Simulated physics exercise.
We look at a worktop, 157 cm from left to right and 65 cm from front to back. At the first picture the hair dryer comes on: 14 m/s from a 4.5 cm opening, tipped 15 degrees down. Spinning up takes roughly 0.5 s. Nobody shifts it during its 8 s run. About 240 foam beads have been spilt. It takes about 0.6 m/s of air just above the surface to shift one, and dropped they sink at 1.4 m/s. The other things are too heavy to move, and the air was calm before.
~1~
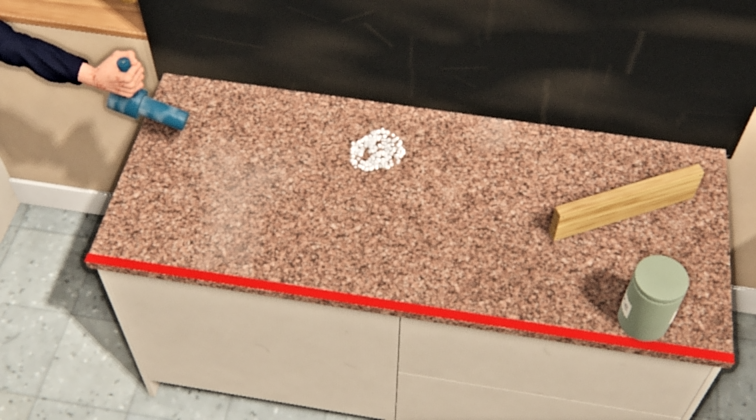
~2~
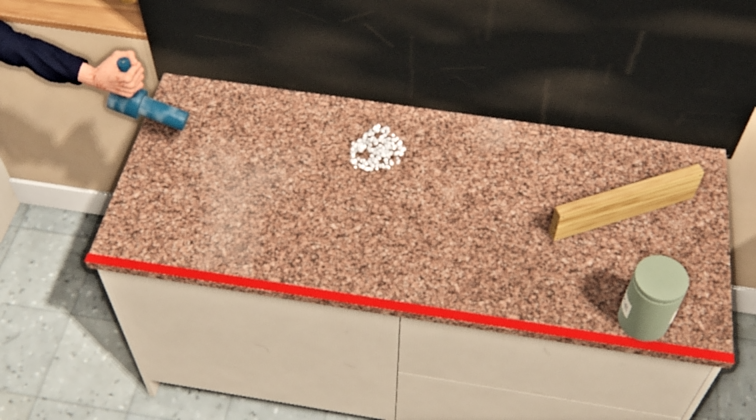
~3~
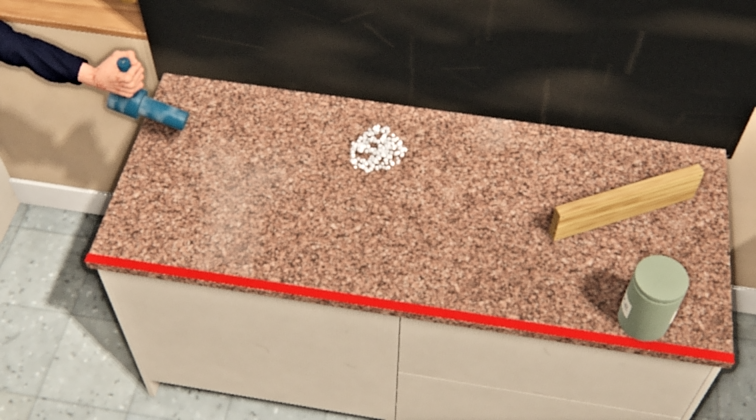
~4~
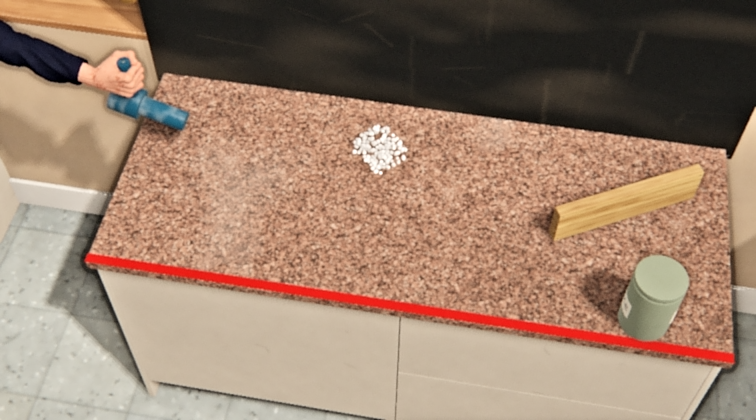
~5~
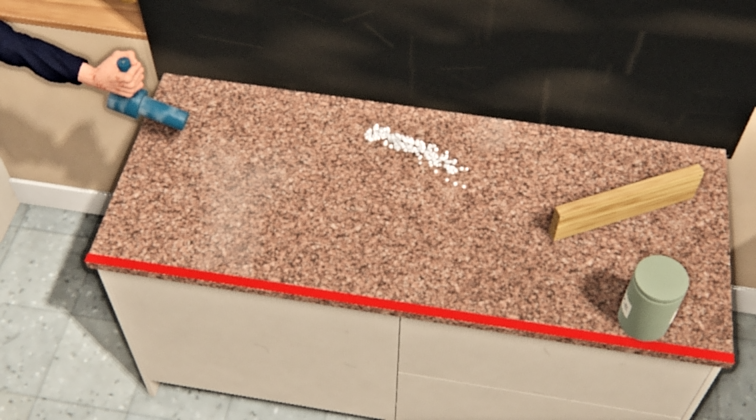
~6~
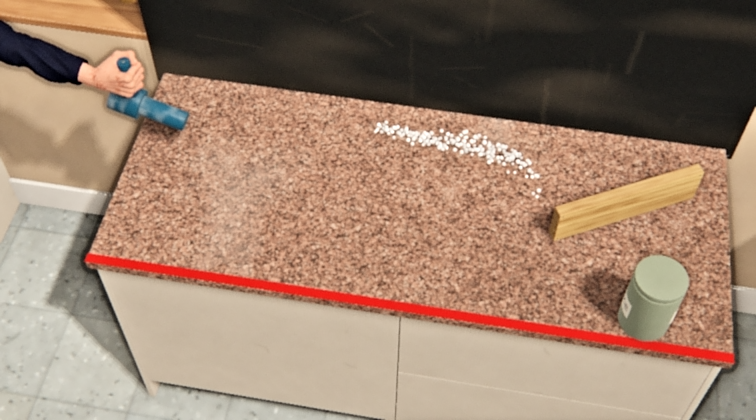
White foam beads on a speckled worktop sitting still, then spreading rightward in a streak as a hand holds a blue hair dryer.
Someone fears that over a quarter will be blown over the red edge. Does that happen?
Answer: No.
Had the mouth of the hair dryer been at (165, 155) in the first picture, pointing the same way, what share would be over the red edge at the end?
Then about 0 %.
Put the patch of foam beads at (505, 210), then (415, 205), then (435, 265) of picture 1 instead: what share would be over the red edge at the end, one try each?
In turn about 1 %, 30 %, 100 %.
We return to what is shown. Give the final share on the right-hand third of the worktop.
Some 0 per cent.
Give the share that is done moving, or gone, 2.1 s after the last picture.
About 100 %.
Then, 1.2 s after the last picture the count stands so, 0 % are over the red edge.
Then, 2.1 s after the last picture the count stands so, 0 % are over the red edge.
Then, 4.0 s after the last picture the count stands so, 0 % are over the red edge.
Then, 7.6 s after the last picture, at the end, 0 % are over the red edge.
